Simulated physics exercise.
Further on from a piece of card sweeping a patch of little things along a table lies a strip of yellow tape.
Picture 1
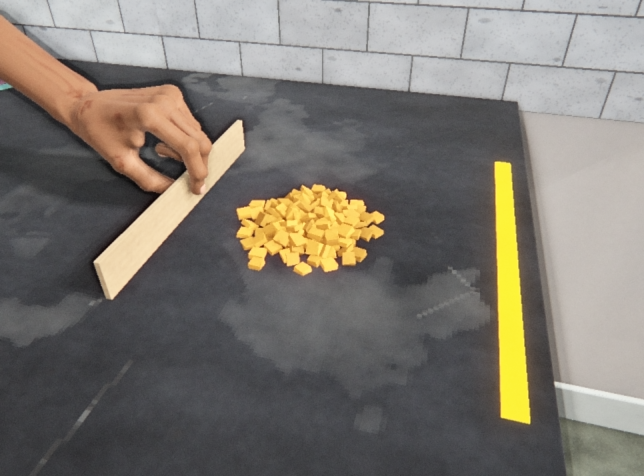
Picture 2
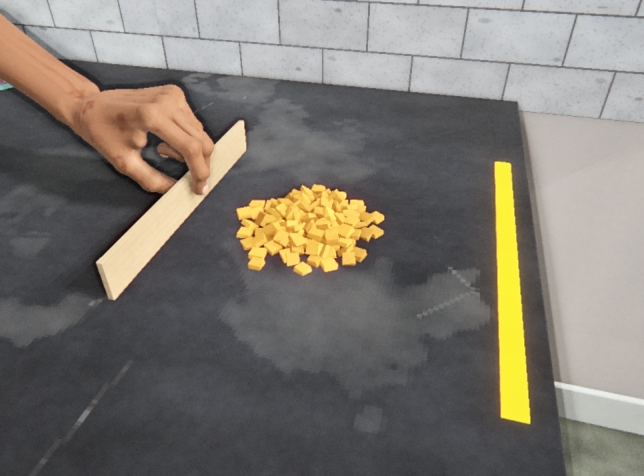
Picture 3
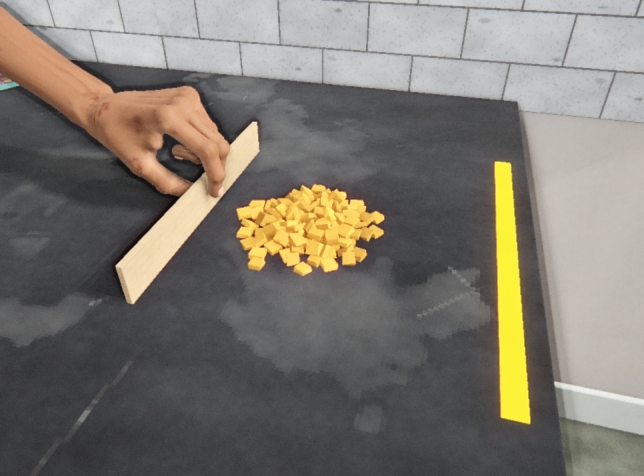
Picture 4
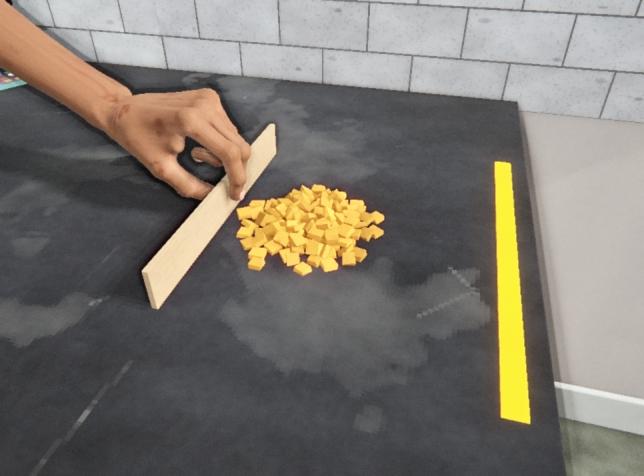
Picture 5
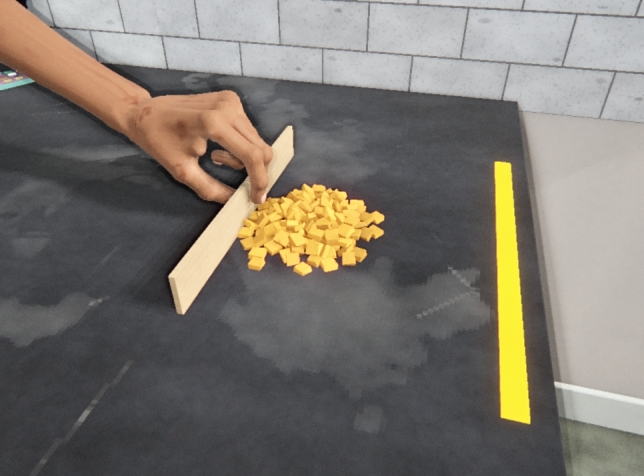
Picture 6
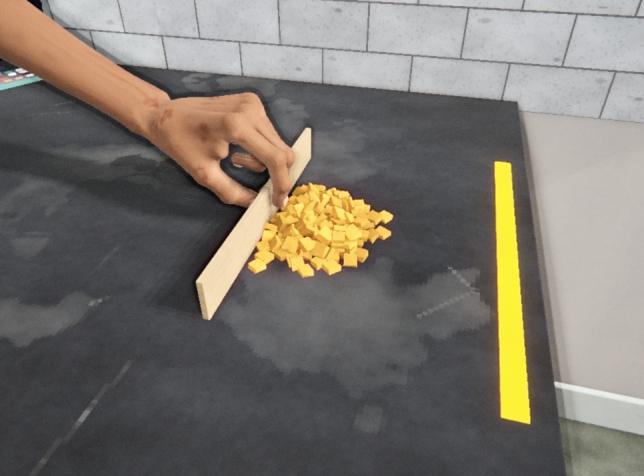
A hand holds a pale, flat strip upright on a dark, cloudy-patterned tabletop, seen from above at an angle, with a grey tiled wall behind. A heap of small yellow-orange pieces sits near the middle, and bright yellow tape lies near the right edge. The hand slides the strip rightward until it meets the heap and nudges the pieces slightly right, while the view stays still.
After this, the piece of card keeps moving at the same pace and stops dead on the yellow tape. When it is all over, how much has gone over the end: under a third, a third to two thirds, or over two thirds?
The share that drops is going to exceed two thirds.
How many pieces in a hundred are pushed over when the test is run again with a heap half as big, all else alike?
Estimate: Around 80 %.
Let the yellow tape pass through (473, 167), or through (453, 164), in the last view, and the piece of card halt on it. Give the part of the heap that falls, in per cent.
Note: Case one around 40 in a hundred, case two around 10 in a hundred.
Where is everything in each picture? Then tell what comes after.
The first frame shows piece of card near (116, 265), at rest; yellow tape near (503, 170), about two fingers from the edge; edge at (540, 264); the heap near (315, 224), small crackers.
The second frame shows piece of card near (119, 265).
The third frame shows piece of card near (137, 269); the heap near (315, 224).
The fourth frame shows piece of card near (162, 274).
The fifth frame shows piece of card near (188, 279); the heap near (316, 224), only a few pushed along.
The sixth frame shows piece of card near (213, 284); yellow tape near (503, 170); edge at (540, 264); the heap near (315, 220), near two thirds pushed along.
Shortly afterwards, piece of card still moving, near (394, 205); heap all on the table, its front near (498, 247).
Next, piece of card stopped at the yellow tape; heap the bulk over the edge.
Some moments later, piece of card stopped at the yellow tape; heap all but a few over the edge.
In the end, piece of card stopped at the yellow tape; heap all but a few over the edge.
